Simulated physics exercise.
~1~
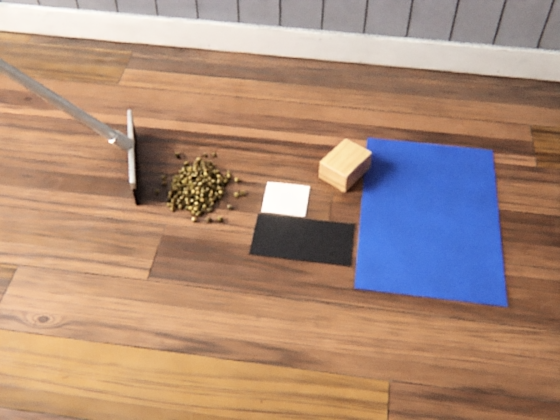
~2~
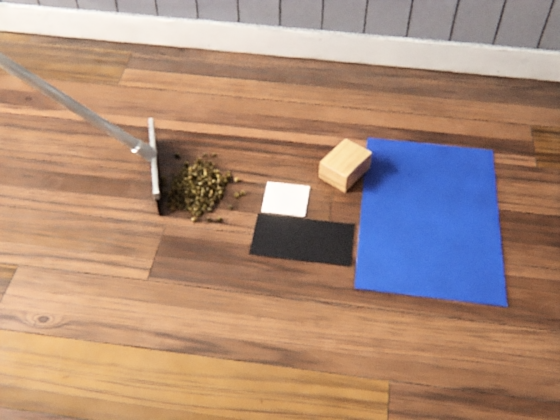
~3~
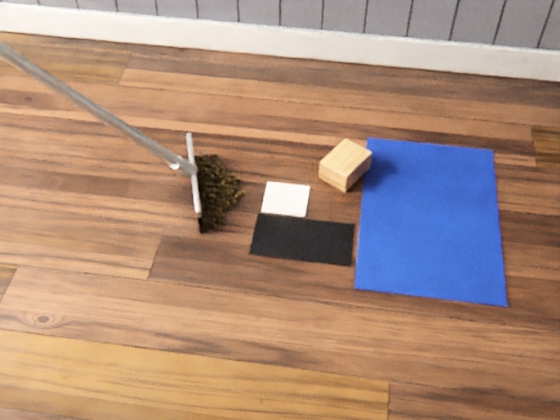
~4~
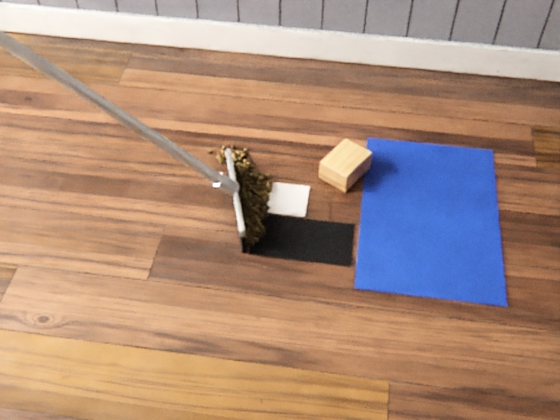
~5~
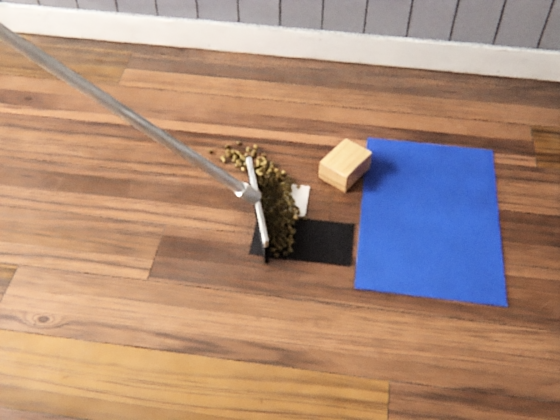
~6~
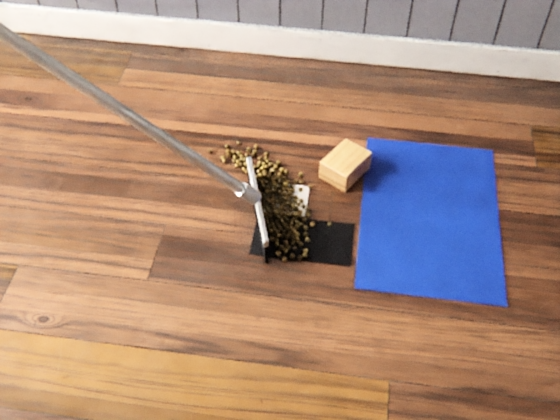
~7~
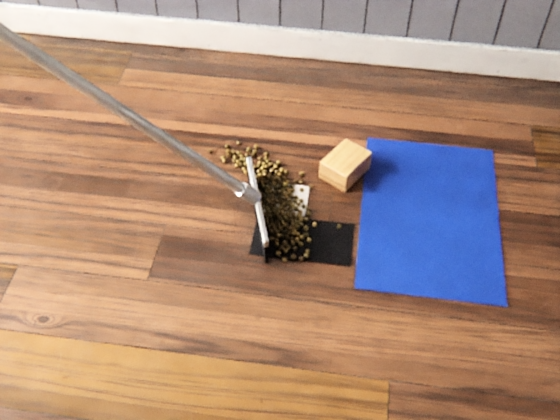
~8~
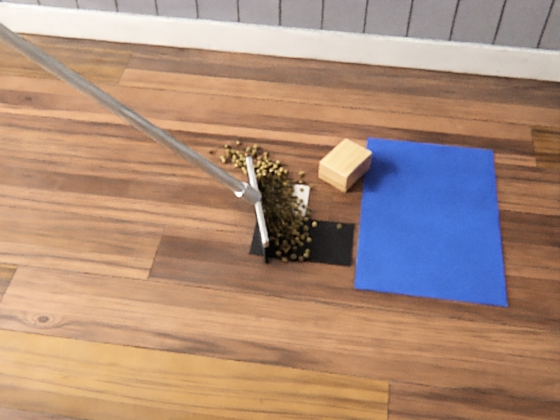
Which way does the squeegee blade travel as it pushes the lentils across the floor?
The blade travels to the right, pushing the lentils ahead of it toward the mats.
